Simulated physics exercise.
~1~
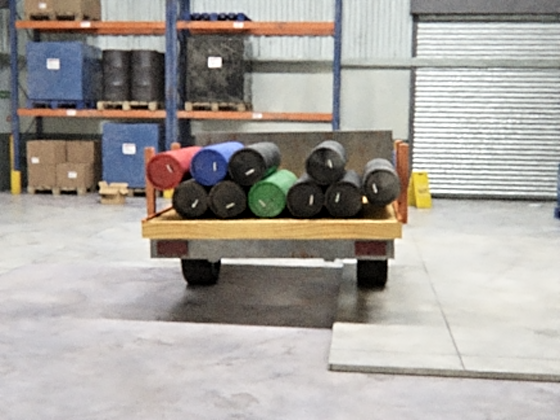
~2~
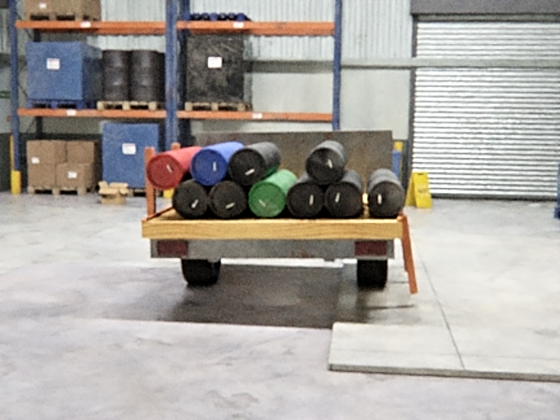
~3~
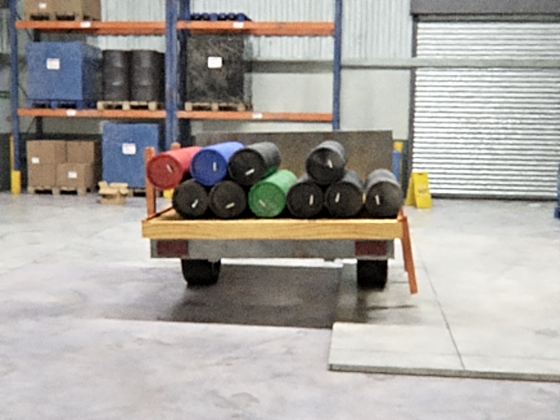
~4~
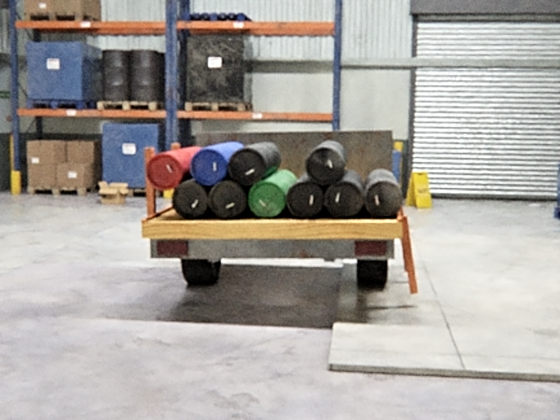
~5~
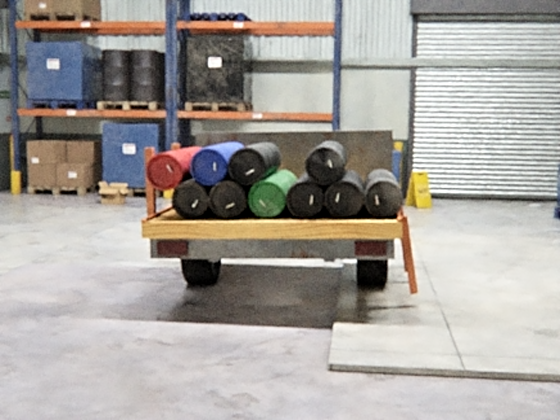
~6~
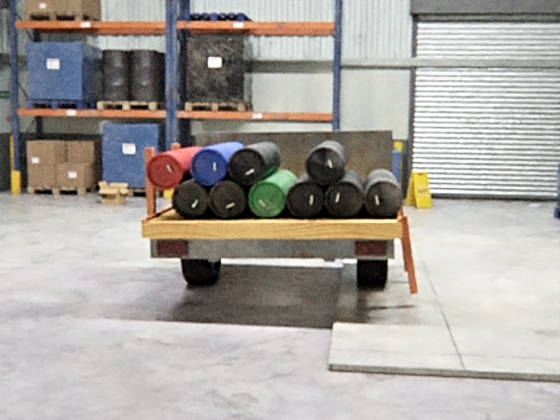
The clip opens on the back of a low trailer parked in a warehouse, its deck stacked with cylinders lying on their sides, mostly black, with a red, a blue and a green one among them. Orange posts stand at both edges of the deck. The post on the right swings down and hangs beside the wheel, while the left one stays upright. The cylinder at the far right settles slightly lower and outward, but stays aboard. After that the stack lies still, with red and blue on the upper layer, green on the deck, and nothing on the floor.
